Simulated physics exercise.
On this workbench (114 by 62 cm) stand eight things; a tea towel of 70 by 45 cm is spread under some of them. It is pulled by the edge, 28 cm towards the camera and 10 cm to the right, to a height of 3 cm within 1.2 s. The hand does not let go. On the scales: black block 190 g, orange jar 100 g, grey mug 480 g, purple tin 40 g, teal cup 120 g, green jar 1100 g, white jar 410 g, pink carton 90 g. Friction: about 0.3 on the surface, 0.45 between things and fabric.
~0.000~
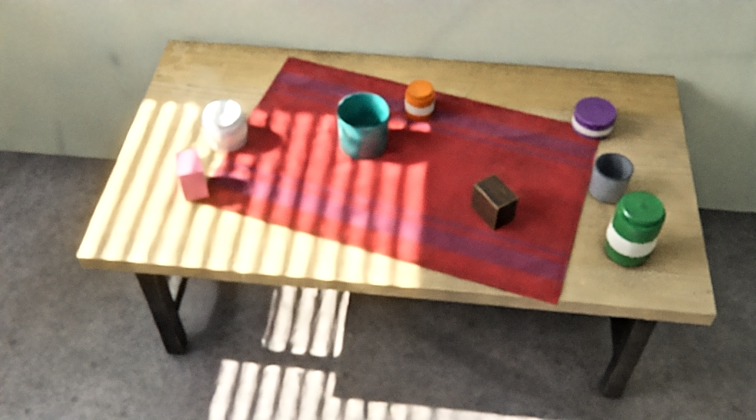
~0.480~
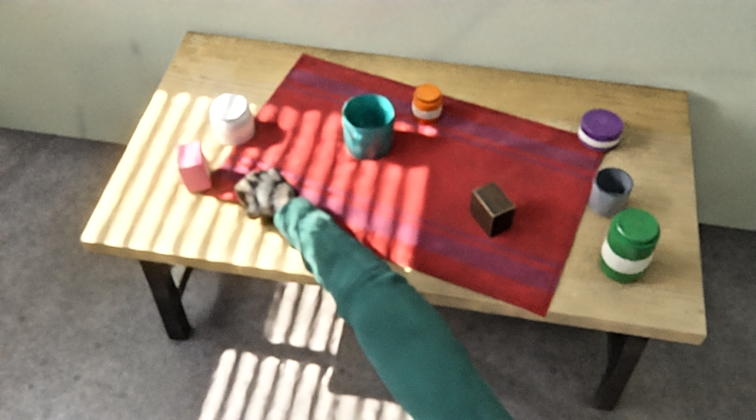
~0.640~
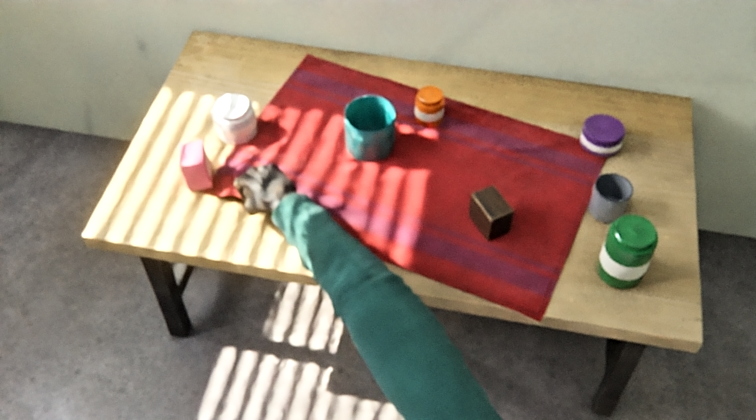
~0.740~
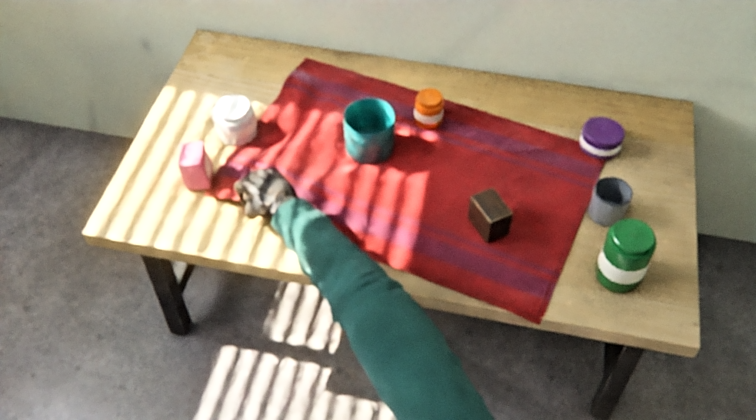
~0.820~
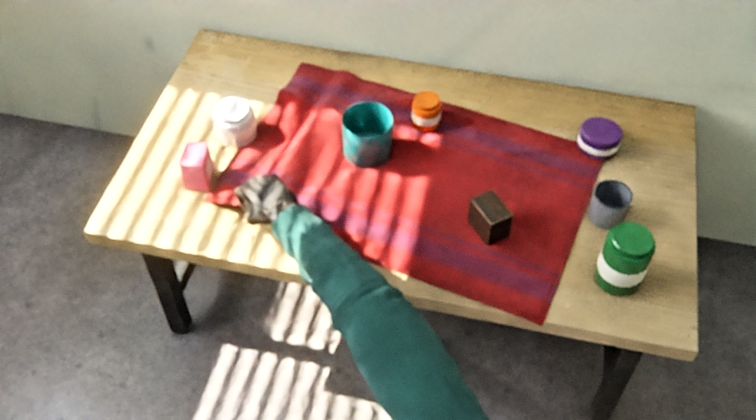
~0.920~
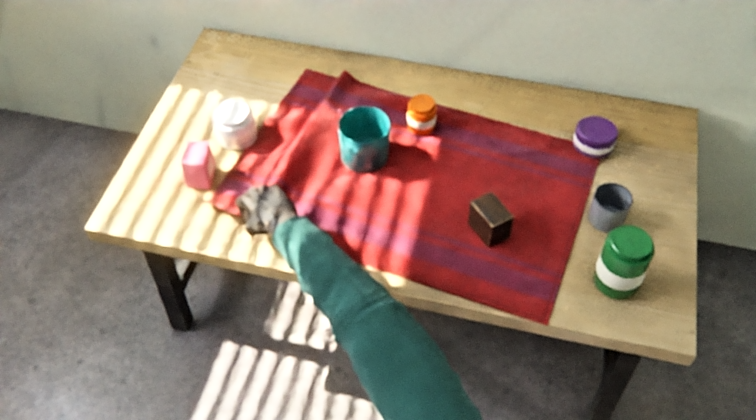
We see a workbench with jars, a cup, a mug, a tin, a block and a carton around a red cloth; a gloved hand reaches in, grips its left edge and shifts it slightly, wrinkling the cloth near the teal cup.
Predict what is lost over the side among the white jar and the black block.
In order: The white jar stays on; the black block stays on.
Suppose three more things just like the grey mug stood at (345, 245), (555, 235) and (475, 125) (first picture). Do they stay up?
In that order: Goes over, stays on, stays on.
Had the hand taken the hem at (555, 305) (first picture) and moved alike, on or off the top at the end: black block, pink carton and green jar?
Then: Black block falls off, pink carton stays on, green jar stays up.
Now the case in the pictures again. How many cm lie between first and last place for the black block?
Black block 4 cm.
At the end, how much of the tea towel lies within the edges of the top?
About 80 per cent.
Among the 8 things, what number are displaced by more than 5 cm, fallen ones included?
I count 3.
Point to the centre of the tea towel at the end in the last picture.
Around (371, 228).
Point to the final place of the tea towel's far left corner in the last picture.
Around (248, 150).
After 1.1 s, 100 % of the tea towel is still over the top; white jar 4 cm off its start, teal cup 8 cm off its start, purple tin 8 cm off its start.
After 1.4 s, 90 % of the tea towel is still over the top; white jar 4 cm off its start, black block 1 cm off its start, teal cup 14 cm off its start.
After 1.6 s, 85 % of the tea towel is still over the top; white jar 4 cm off its start at (229, 117), black block 3 cm off its start at (483, 219), teal cup 20 cm off its start at (320, 184).
After 1.8 s, 80 % of the tea towel is still over the top; black block 4 cm off its start, white jar 4 cm off its start, teal cup 23 cm off its start.
After 3.4 s, 80 % of the tea towel is still over the top; black block 4 cm off its start at (480, 223), white jar 4 cm off its start at (229, 117), teal cup 23 cm off its start at (315, 194), orange jar 22 cm off its start at (351, 148).
